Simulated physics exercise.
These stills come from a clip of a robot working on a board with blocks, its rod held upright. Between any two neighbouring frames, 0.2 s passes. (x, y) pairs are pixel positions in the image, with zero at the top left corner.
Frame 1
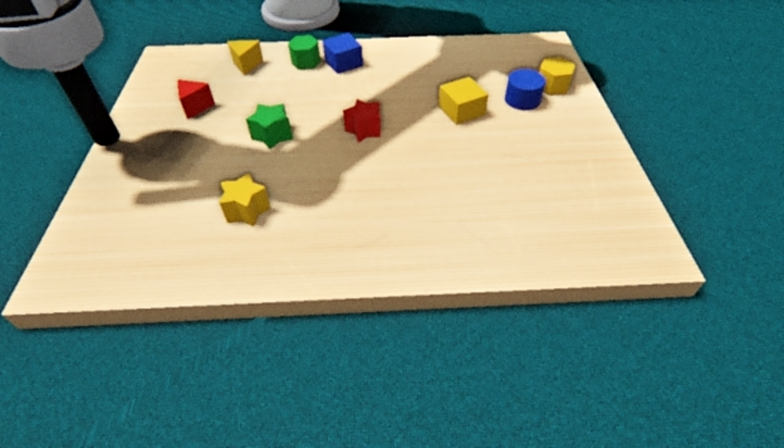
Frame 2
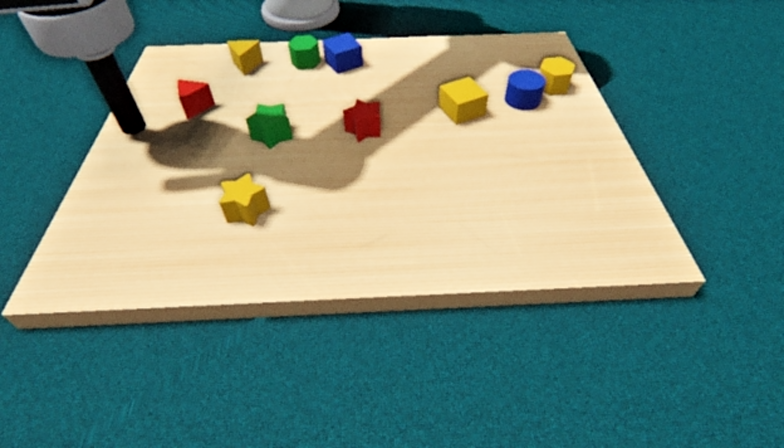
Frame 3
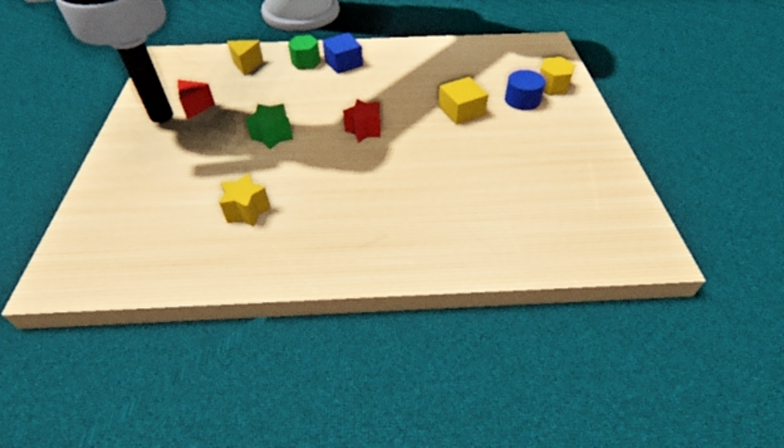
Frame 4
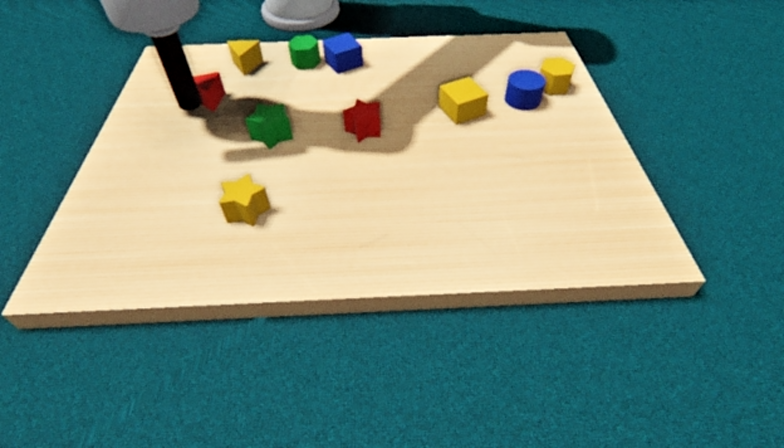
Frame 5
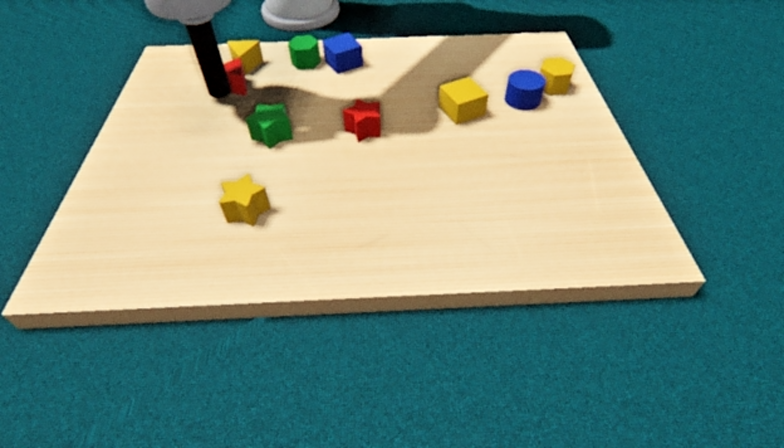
In this clip, a robot arm's dark rod moves right and slightly away across a wooden board of colored blocks, then pushes the red three-sided block toward the yellow three-sided block while the other blocks stay put.
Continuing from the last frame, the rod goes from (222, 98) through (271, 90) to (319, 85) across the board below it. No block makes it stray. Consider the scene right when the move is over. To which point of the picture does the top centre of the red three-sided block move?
Somewhere near (246, 61).
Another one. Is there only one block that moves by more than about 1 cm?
Yes
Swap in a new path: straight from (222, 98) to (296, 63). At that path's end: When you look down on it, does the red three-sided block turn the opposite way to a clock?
Yes, I think so.
What follows on the original path. One third of the way, rod (255, 86); red three-sided block (245, 61), turned 30° anticlockwise.
Two thirds of the way, rod (287, 82); red three-sided block (246, 61), turned 30° anticlockwise.
At the end, rod (318, 79); red three-sided block (246, 61), turned 30° anticlockwise; blue four-sided block unmoved.
